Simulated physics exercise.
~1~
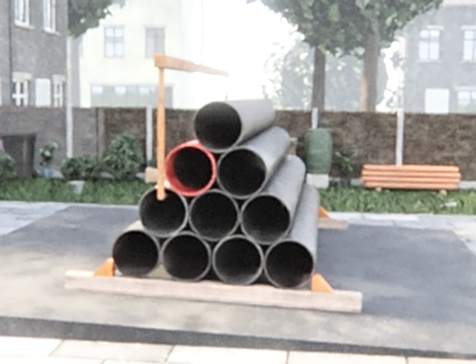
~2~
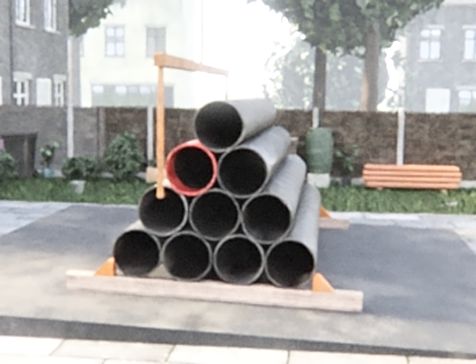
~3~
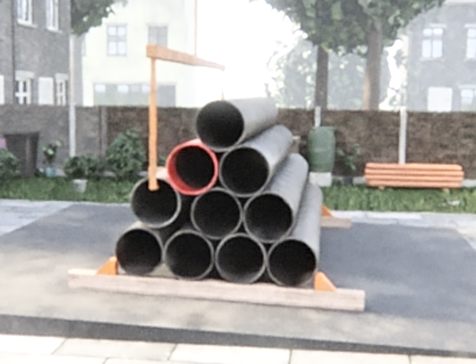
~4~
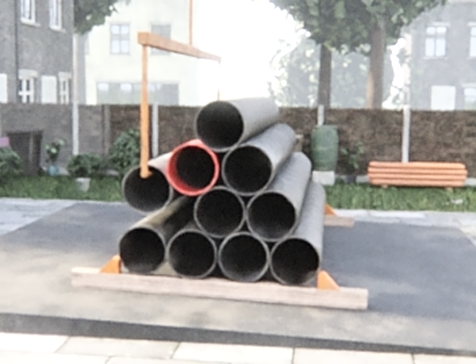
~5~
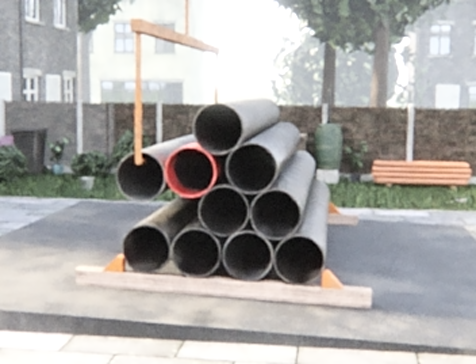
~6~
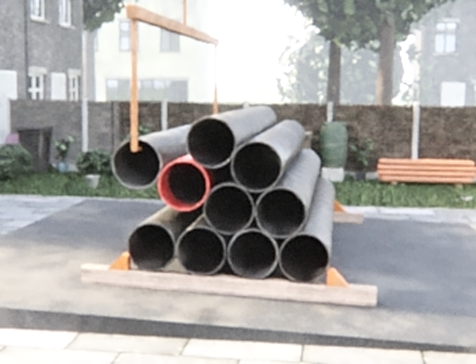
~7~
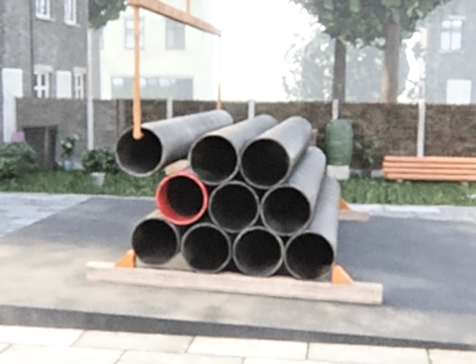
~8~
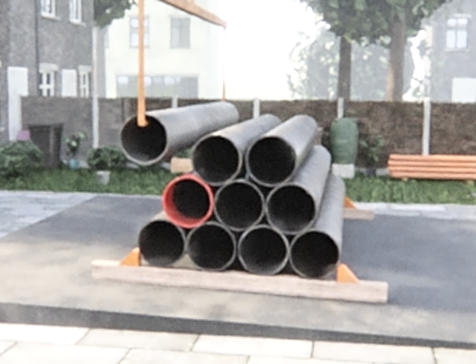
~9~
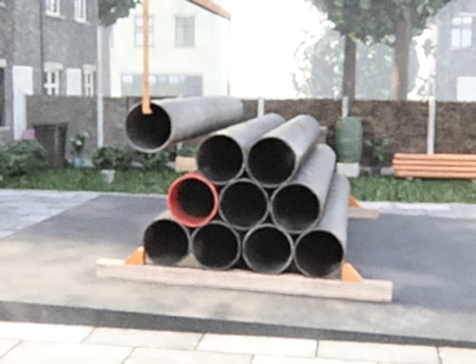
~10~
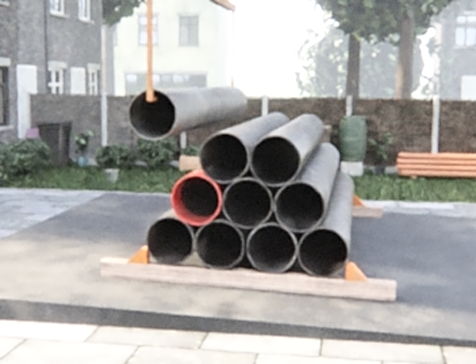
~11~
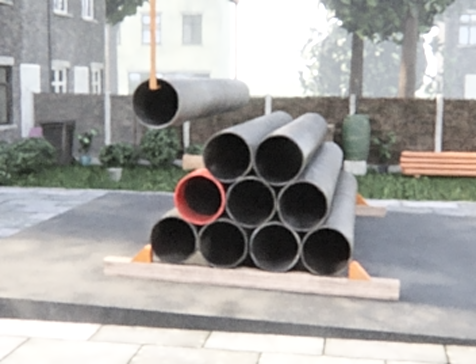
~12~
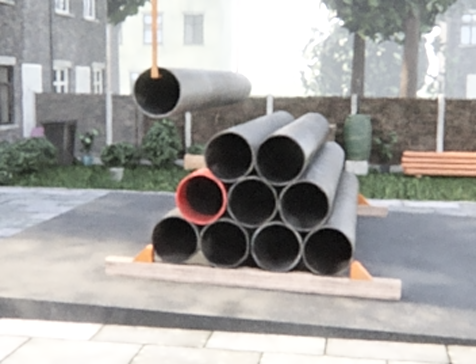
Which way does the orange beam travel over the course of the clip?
The orange beam moves upward, raising the hooked pipe clear of the stack.
